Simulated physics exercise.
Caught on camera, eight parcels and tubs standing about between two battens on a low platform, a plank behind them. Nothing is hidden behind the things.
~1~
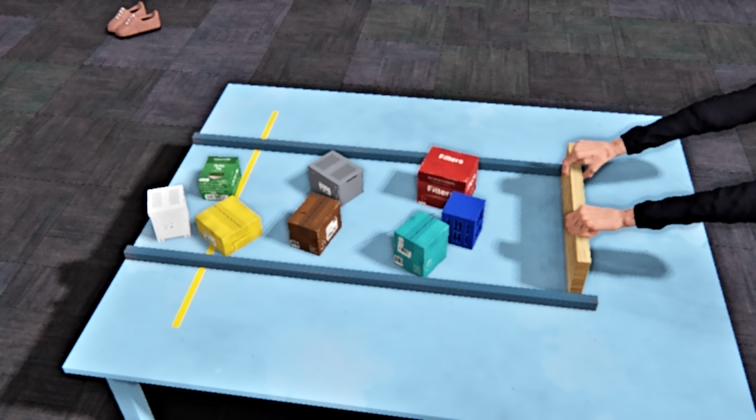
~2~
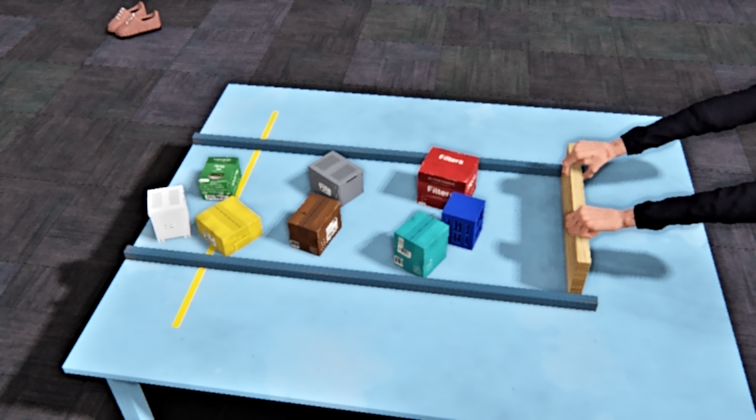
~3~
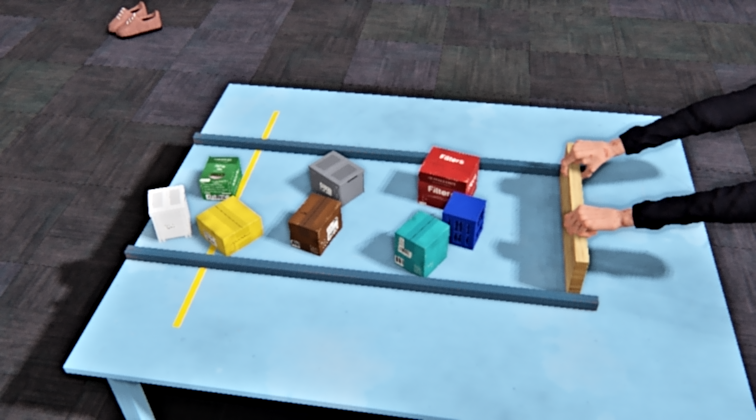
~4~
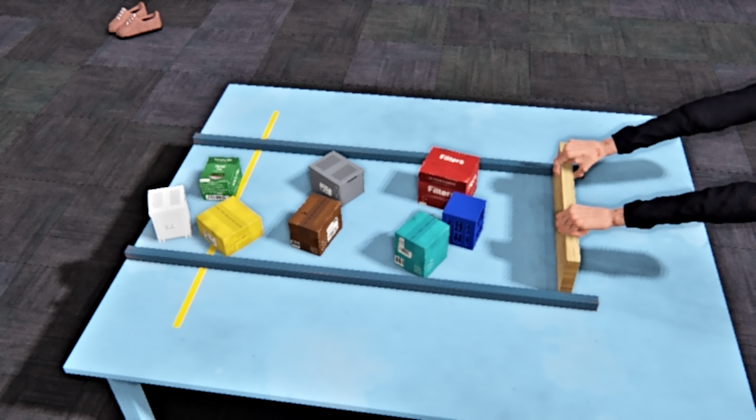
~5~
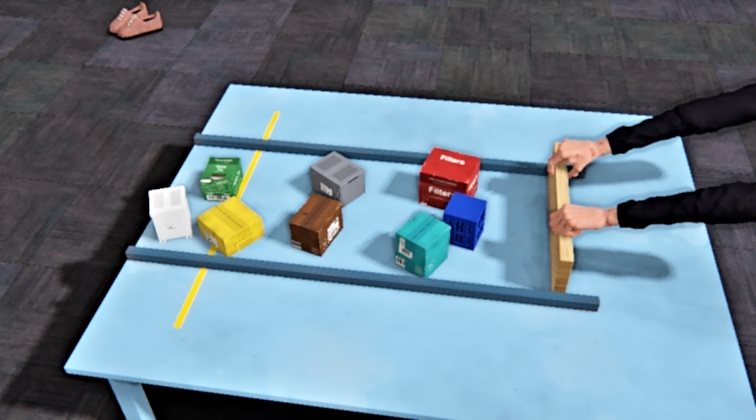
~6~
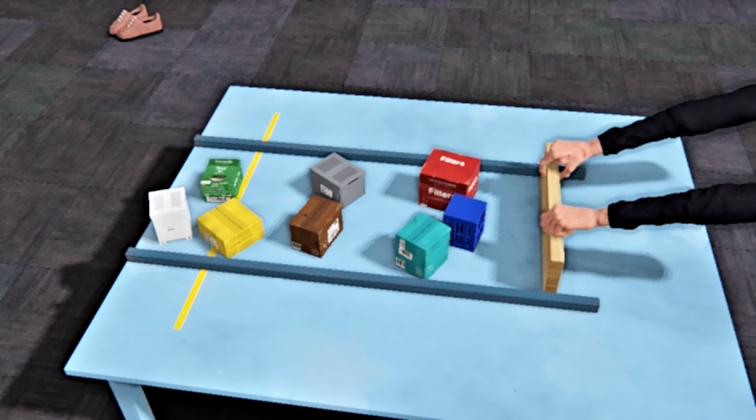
In the video, eight colourful boxes and crates stand between two parallel rails on a light blue table. Two hands at the right slide a wooden plank slightly left toward them, while the boxes stay essentially still.
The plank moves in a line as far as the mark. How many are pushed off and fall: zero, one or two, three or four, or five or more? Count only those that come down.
In the end the number that fall off is three or four.
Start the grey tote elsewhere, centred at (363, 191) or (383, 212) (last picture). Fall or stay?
Place by place, it stays on; stays on.
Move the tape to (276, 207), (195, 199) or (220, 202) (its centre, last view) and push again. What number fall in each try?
Down on the ground: 1, 5 and 4.
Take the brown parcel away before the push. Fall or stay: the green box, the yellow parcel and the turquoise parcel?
The green box goes over, the yellow parcel is kept, the turquoise parcel stays on.
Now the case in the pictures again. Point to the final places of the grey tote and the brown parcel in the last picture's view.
About (172, 175), and the other about (171, 214).
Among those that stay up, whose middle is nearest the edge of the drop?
The grey tote.
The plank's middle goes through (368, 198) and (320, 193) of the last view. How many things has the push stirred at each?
By then 5, and 8.
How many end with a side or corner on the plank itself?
3 of them.
Soon after, none off yet; white tote at rest near (171, 216); green box at rest near (222, 181); yellow parcel at rest near (231, 228).
Then, none off yet; white tote at rest near (171, 216); green box at rest near (222, 181); yellow parcel moving near (227, 228).
By the end, the number that fall off is three or four; fallen, yellow parcel, green box and white tote.
